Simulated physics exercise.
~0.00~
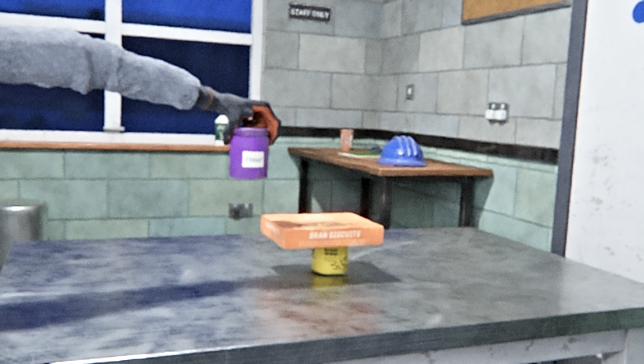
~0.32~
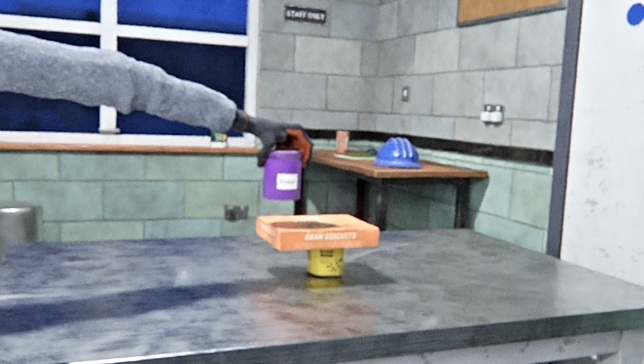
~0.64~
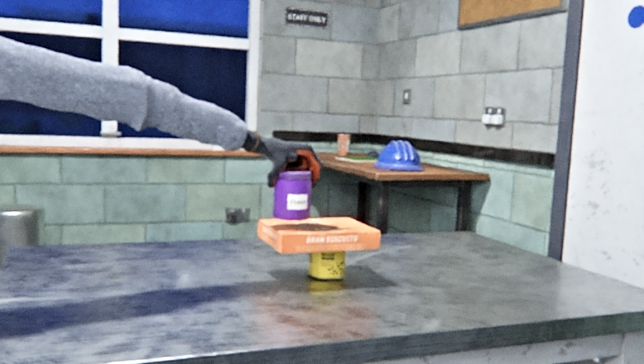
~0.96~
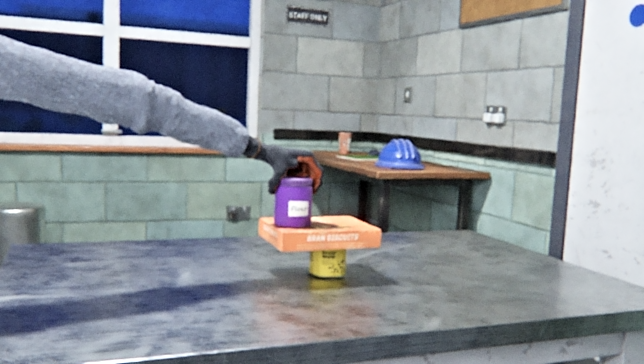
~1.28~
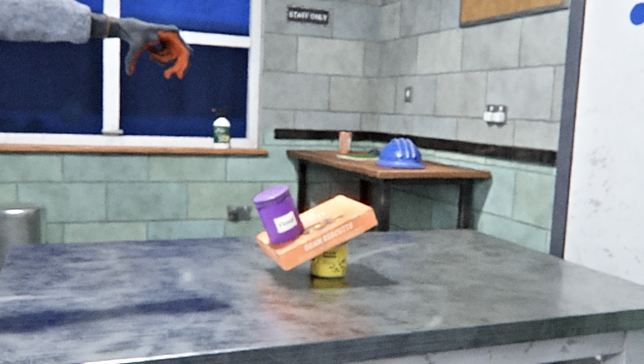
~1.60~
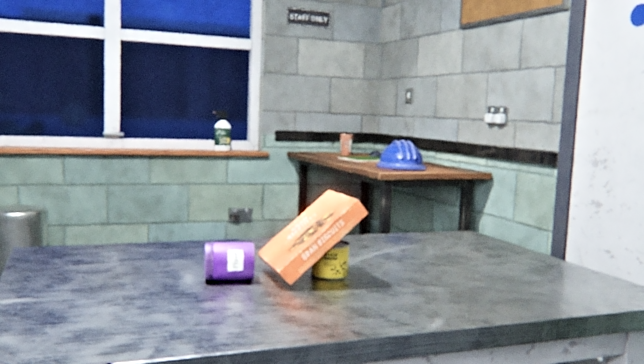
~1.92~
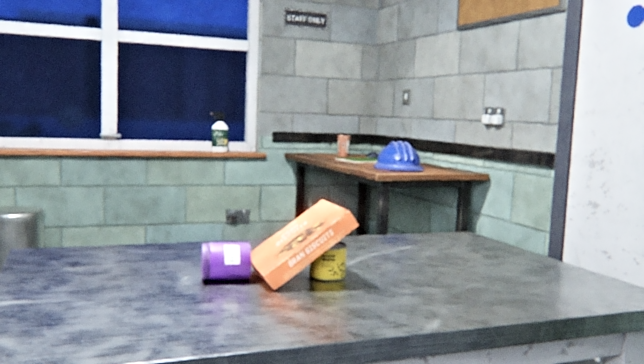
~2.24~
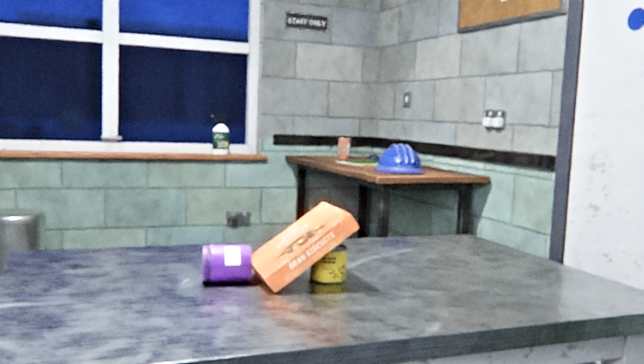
A purple jar is lowered by a gloved hand onto the left side of an orange packet balanced on a yellow tin; once released, the packet tips left and the jar falls onto its side on the table, leaving the packet leaning against the upright tin.
